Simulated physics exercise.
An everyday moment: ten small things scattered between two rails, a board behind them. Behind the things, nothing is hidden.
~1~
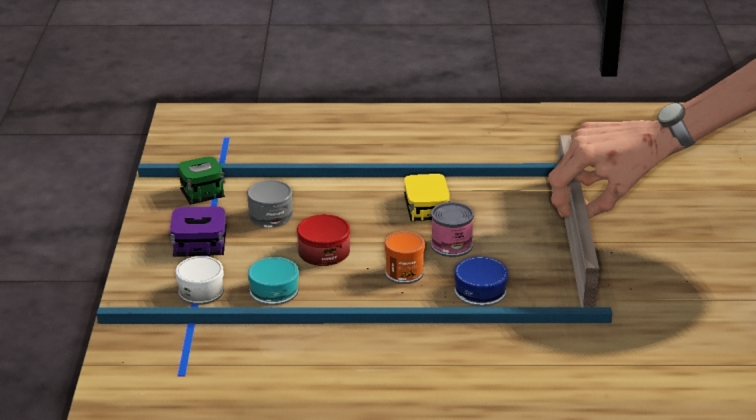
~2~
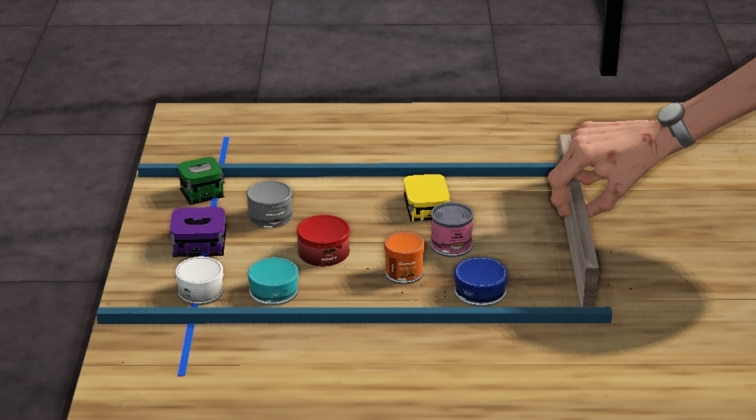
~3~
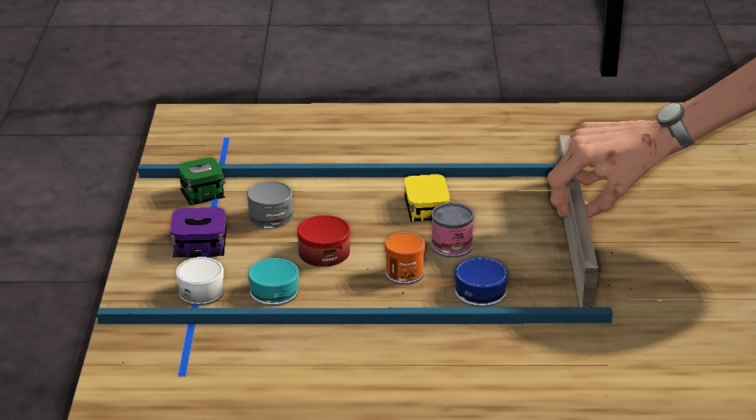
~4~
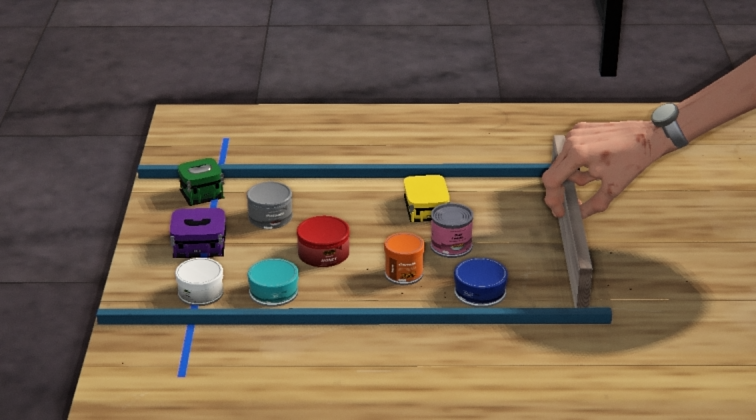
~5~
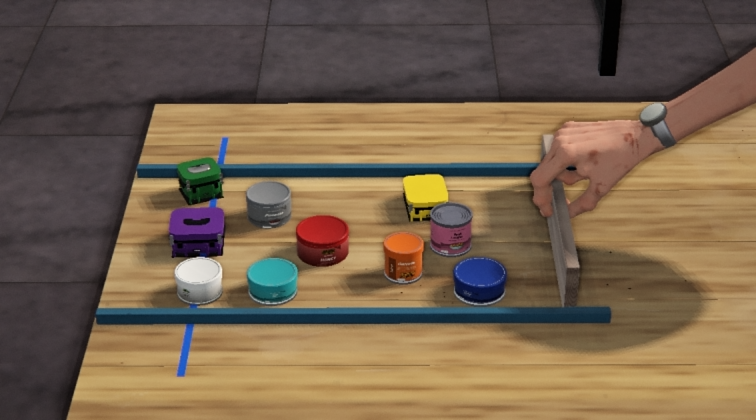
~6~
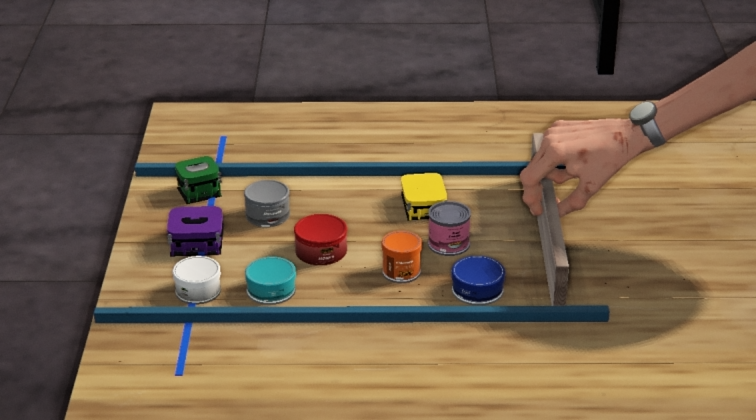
At the start, a hand holds a board upright at the right end of two blue rails on a wooden table, with ten small colourful containers scattered between them. The hand keeps nearly still, then slides the board a short way left toward the containers, which stay in their places.
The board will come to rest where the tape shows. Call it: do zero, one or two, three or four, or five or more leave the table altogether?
One or two.
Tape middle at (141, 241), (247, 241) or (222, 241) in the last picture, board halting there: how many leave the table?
In order: 6, 0 and 1.
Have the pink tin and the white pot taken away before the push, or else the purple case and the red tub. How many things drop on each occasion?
Fallen: 0, and 1 in the other try.
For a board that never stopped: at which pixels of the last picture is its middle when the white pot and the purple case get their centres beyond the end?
The middle sits near (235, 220) for the first and near (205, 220) for the other.
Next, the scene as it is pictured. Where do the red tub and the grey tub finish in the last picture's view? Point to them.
The red tub comes to rest close to (140, 247), while the grey tub rests close to (147, 200).
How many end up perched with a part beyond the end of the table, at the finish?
Overhanging: 2.
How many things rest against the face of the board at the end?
At rest, 4 are in contact.
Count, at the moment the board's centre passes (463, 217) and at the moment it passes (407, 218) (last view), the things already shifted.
Counts: 2 and 4.
Early on, none off yet; green case at rest near (198, 180); purple case at rest near (196, 232); white pot at rest near (197, 280).
A while later, none off yet; green case at rest near (198, 180); purple case at rest near (196, 232); white pot moving near (190, 280).
Finally, the number that fall off is one or two; lost, white pot.
